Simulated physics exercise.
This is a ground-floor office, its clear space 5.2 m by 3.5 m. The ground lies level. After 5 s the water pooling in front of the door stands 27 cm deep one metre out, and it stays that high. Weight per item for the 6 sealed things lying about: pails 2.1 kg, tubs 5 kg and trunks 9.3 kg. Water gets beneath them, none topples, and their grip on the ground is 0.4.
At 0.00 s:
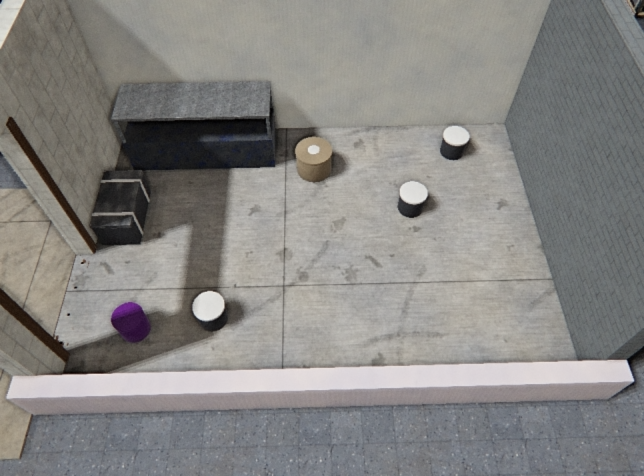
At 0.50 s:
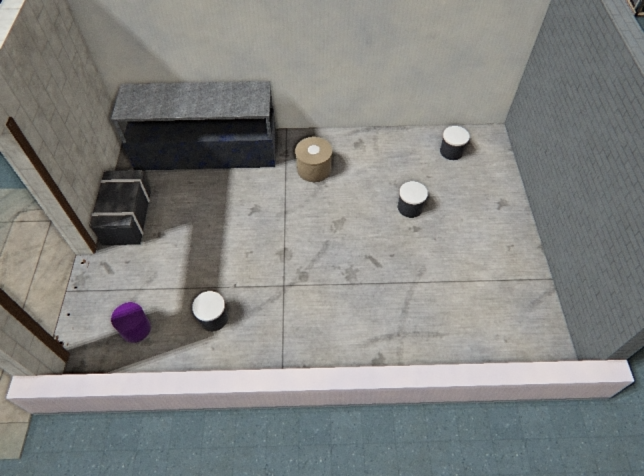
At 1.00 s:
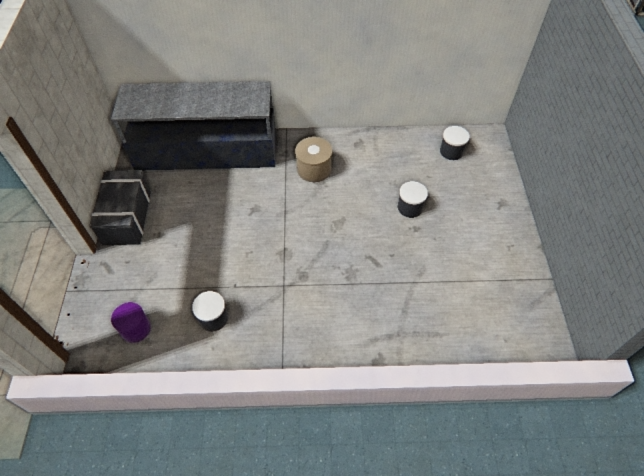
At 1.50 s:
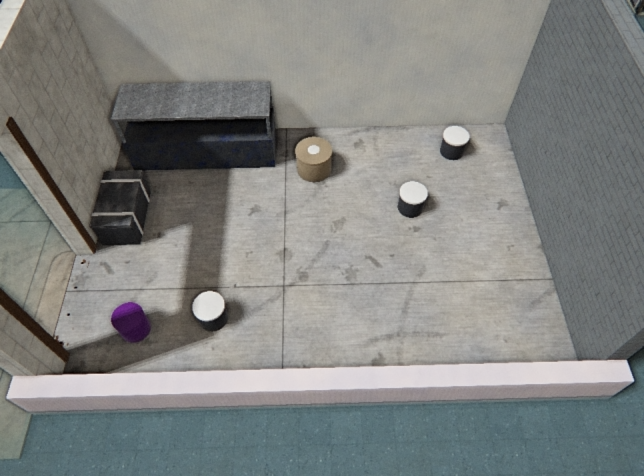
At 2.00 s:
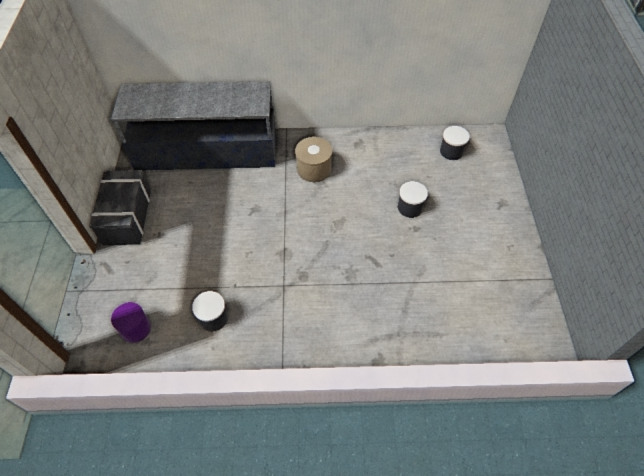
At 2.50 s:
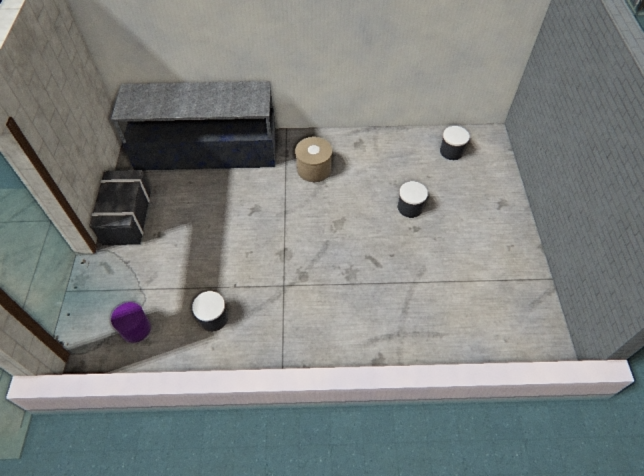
At first, a room seen from above has a dry floor, with a purple pail, pale-topped tubs, a tan tub and dark boxes standing on it. Water then spreads over the ground outside, and a thin sheet creeps in through the left doorway toward the pail, while every object stays still.
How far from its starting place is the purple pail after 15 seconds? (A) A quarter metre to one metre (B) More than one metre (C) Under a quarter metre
B, more than one metre.
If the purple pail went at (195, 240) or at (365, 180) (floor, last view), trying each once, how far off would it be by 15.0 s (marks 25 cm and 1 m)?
A long trip, then a long trip.
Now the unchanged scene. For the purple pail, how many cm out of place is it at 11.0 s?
By that time, close to 450 cm.
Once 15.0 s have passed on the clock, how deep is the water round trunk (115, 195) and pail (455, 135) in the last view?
Close to 8 and 17 centimetres.
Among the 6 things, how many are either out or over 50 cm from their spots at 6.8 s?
The number I get is 3.
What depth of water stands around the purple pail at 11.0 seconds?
Depth approx. 17 cm.
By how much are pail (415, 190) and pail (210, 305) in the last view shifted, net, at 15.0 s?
Respectively 120 and 350 cm.
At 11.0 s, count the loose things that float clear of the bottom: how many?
Count: 5.
After 3.5 s the purple pail is near (160, 351), 0.5 m from its start, aground; 0 afloat.
After 6.8 s the purple pail is near (556, 288), 4.3 m from its start, afloat; 2 afloat.
After 11.0 s the purple pail is near (474, 133), 4.5 m from its start, afloat; 5 afloat.
After 15.0 s the purple pail is near (296, 148), 2.7 m from its start, afloat; 6 afloat.
